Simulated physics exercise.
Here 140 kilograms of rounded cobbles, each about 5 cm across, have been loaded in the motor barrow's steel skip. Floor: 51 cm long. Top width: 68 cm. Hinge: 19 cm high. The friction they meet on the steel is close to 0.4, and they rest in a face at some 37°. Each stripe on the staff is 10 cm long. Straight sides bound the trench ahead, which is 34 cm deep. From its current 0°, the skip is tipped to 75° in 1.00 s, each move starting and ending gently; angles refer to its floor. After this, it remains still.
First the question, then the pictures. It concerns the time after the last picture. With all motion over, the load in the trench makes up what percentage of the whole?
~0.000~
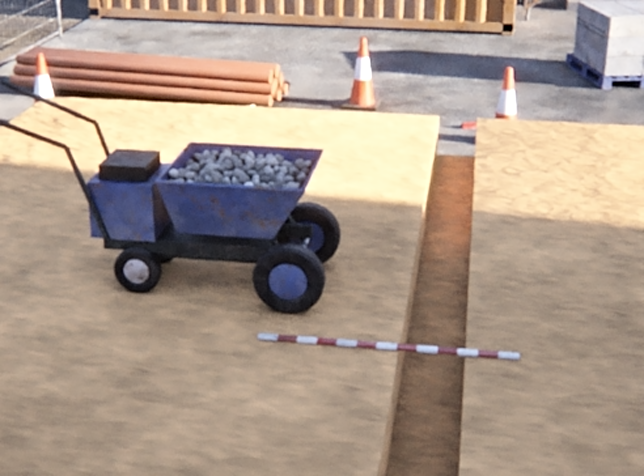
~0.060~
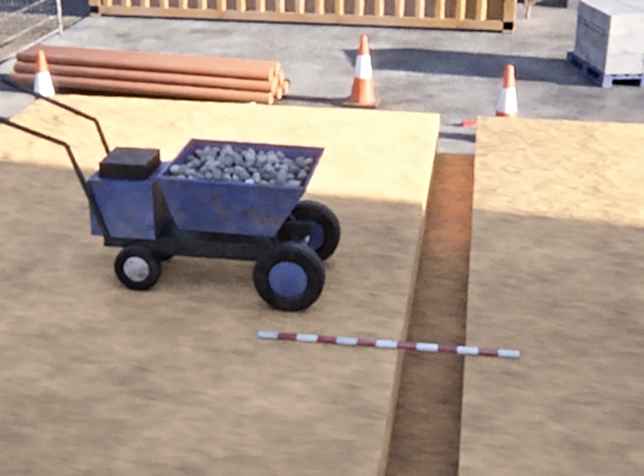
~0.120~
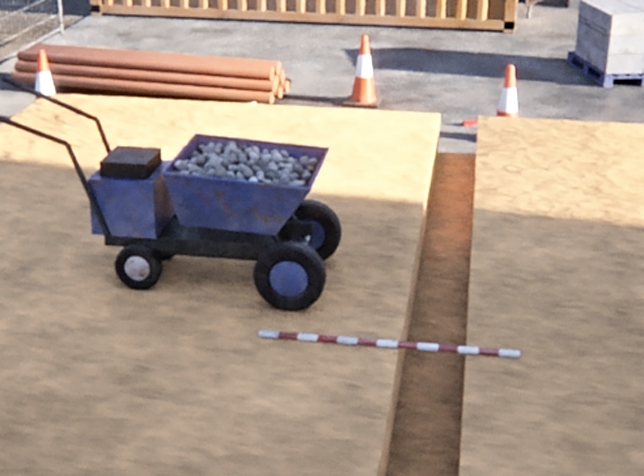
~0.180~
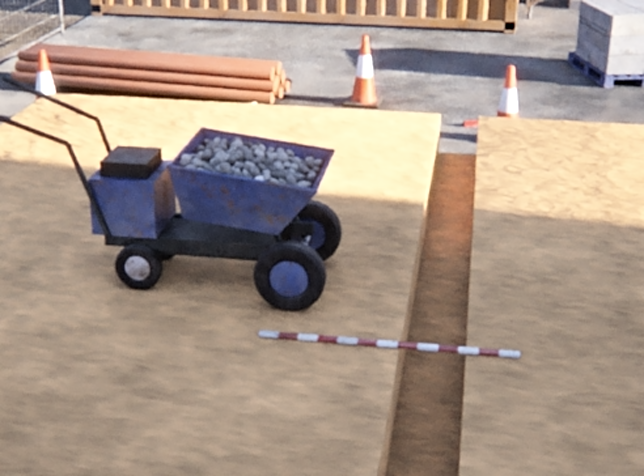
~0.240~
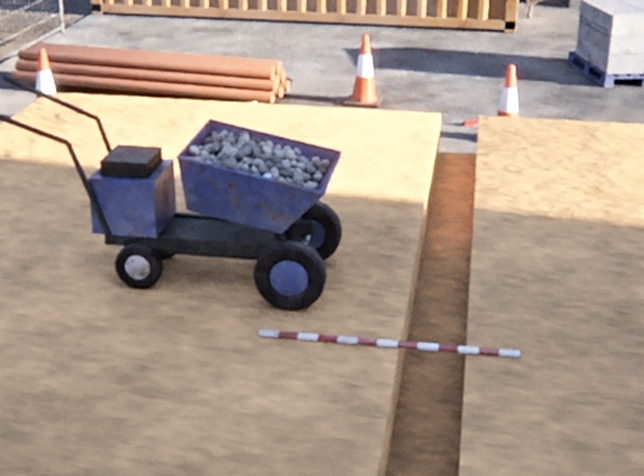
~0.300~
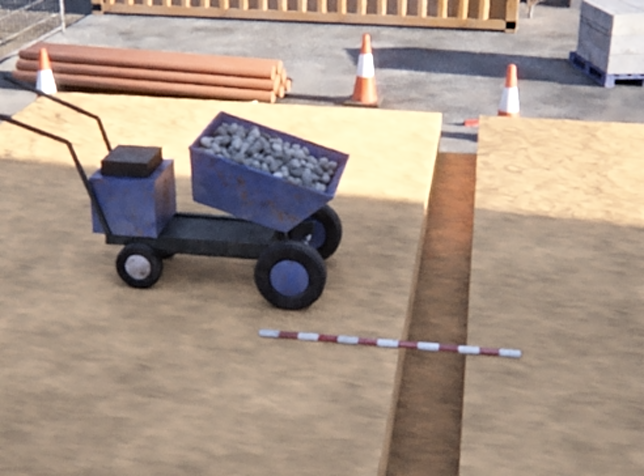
It makes up about 97 percent of the whole load.
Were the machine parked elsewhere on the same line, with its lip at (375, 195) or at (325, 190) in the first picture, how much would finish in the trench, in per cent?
I'd expect some 30 per cent, then some 75.
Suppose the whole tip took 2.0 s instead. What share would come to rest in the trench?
It'd be some 100 per cent.
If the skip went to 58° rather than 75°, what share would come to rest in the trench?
Then about 45 per cent.
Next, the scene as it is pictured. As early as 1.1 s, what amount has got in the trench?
Close to 40 per cent at that time.
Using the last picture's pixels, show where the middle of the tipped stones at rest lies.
Roughly at pixel (437, 331).
After 0.8 s the floor is at 63°; 100 % in the skip; the foremost stones are at (390, 231).
After 1.1 s the floor is at 75°; 56 % in the skip, 2 % short of the trench, 41 % in the trench, 1 % past the trench; the foremost stones are at (472, 293).
After 1.5 s the floor is at 75°; 24 % in the skip, 3 % short of the trench, 71 % in the trench, 2 % past the trench; the foremost stones are at (543, 307).
After 3.4 s the floor is at 75°; 0 % in the skip, 97 % in the trench, 2 % past the trench; the foremost stones are at (594, 321).
